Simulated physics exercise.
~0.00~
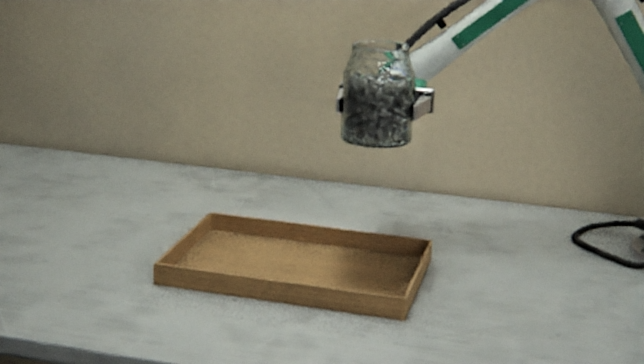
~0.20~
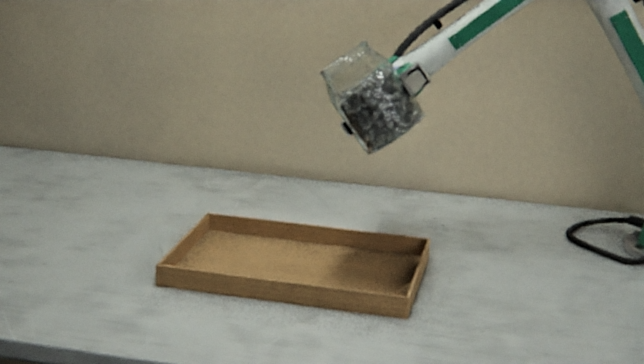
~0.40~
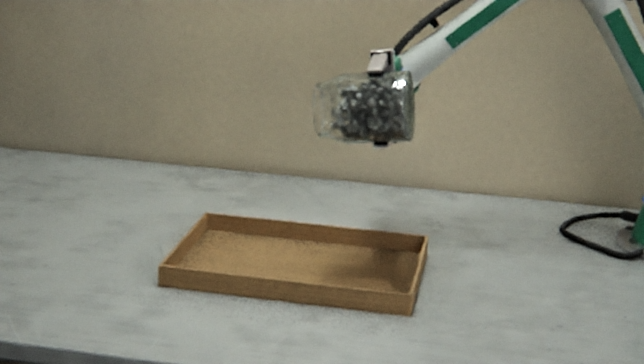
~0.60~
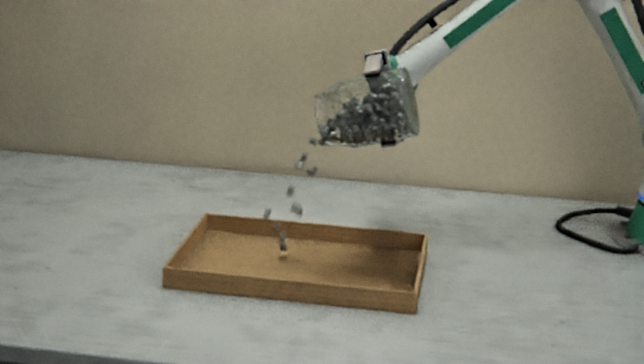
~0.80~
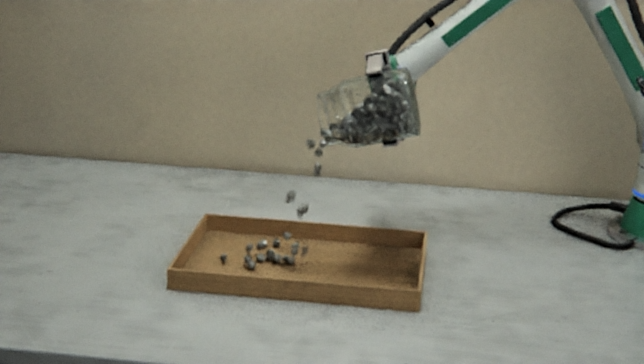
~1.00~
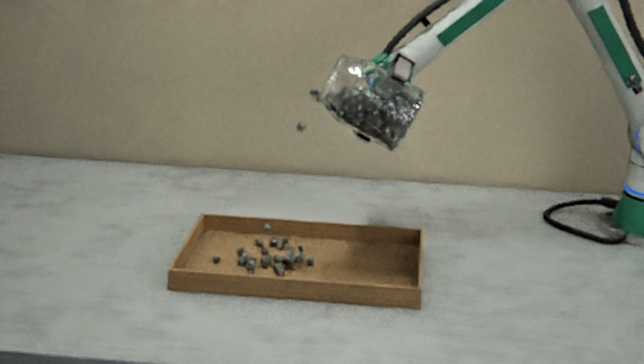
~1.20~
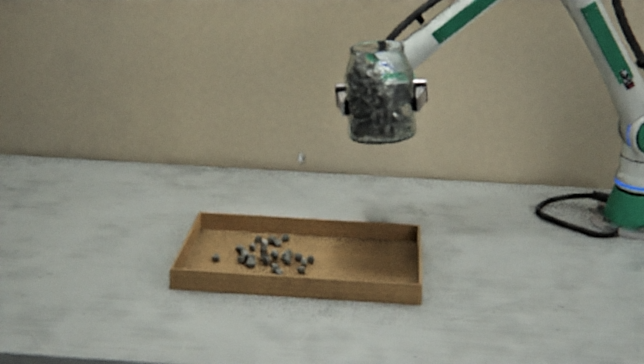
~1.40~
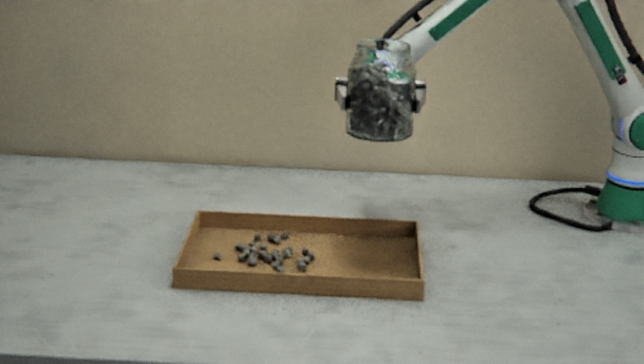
Robot arm tipping a glass jar of grey pebbles, spilling a small scattering into a wooden tray, then righting the still mostly full jar.
